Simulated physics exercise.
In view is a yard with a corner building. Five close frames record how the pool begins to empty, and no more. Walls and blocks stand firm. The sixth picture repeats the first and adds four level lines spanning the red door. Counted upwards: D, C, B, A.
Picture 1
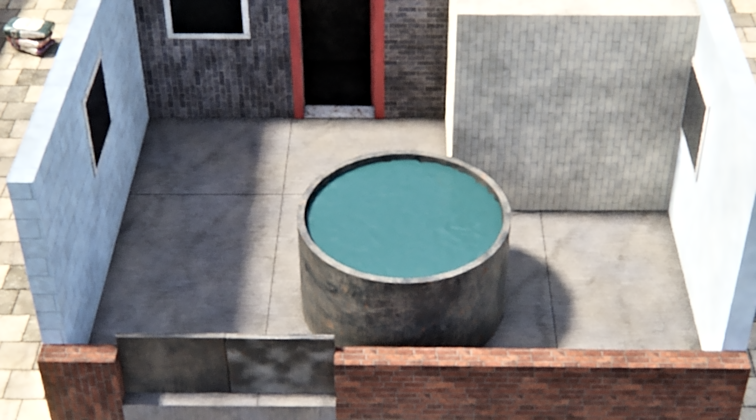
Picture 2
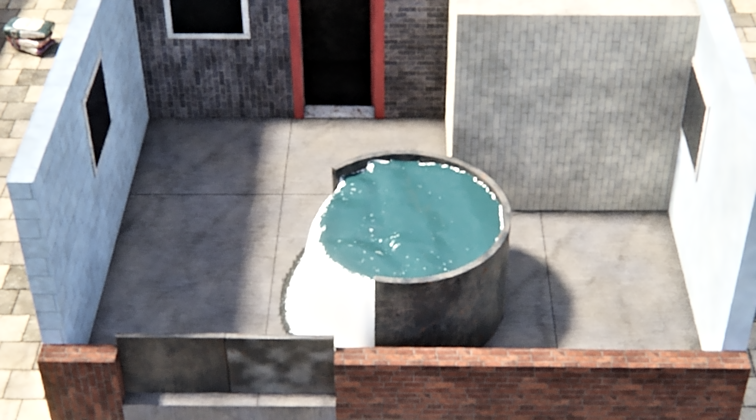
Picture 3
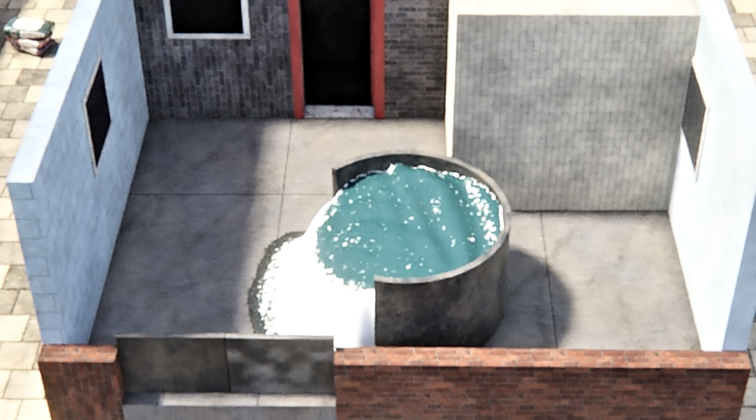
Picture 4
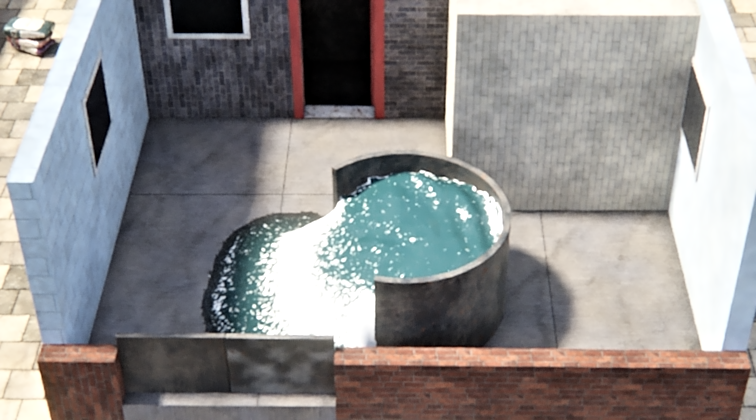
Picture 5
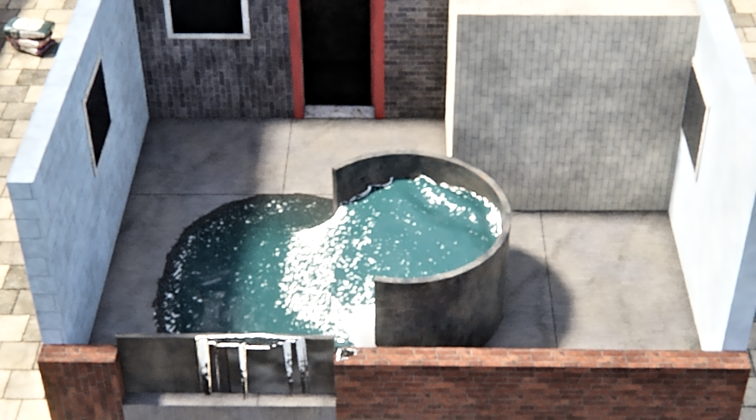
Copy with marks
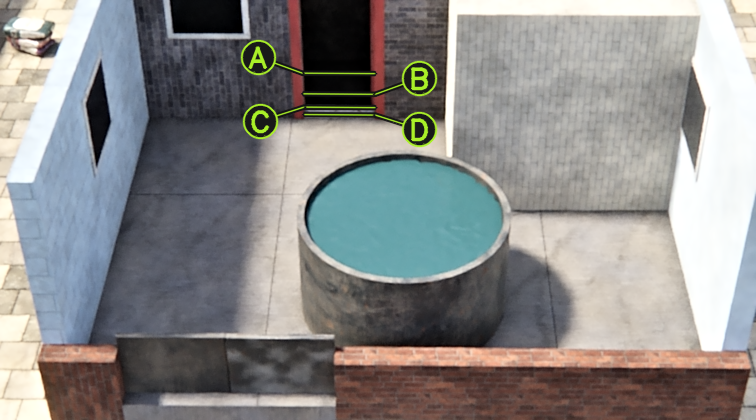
Teal water pouring from the opened left side of a round pool, foaming white and spreading across a walled yard's paved ground.
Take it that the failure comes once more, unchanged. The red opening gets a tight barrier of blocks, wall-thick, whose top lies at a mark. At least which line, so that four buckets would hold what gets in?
Use mark B.
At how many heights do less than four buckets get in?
Two.
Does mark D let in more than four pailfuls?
Yes, that goes wrong.
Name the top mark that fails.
Here it is mark C.
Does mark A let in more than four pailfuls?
No.
On the marked copy, A at (338, 73); B at (339, 94); C at (339, 107); D at (339, 114); from the bottom up D, C, B, A.
For mark A, nothing gets over.
For mark B, nothing gets over.
For mark C, about 7 bucketfuls get in.
For mark D, dozens of bucketfuls pour in.
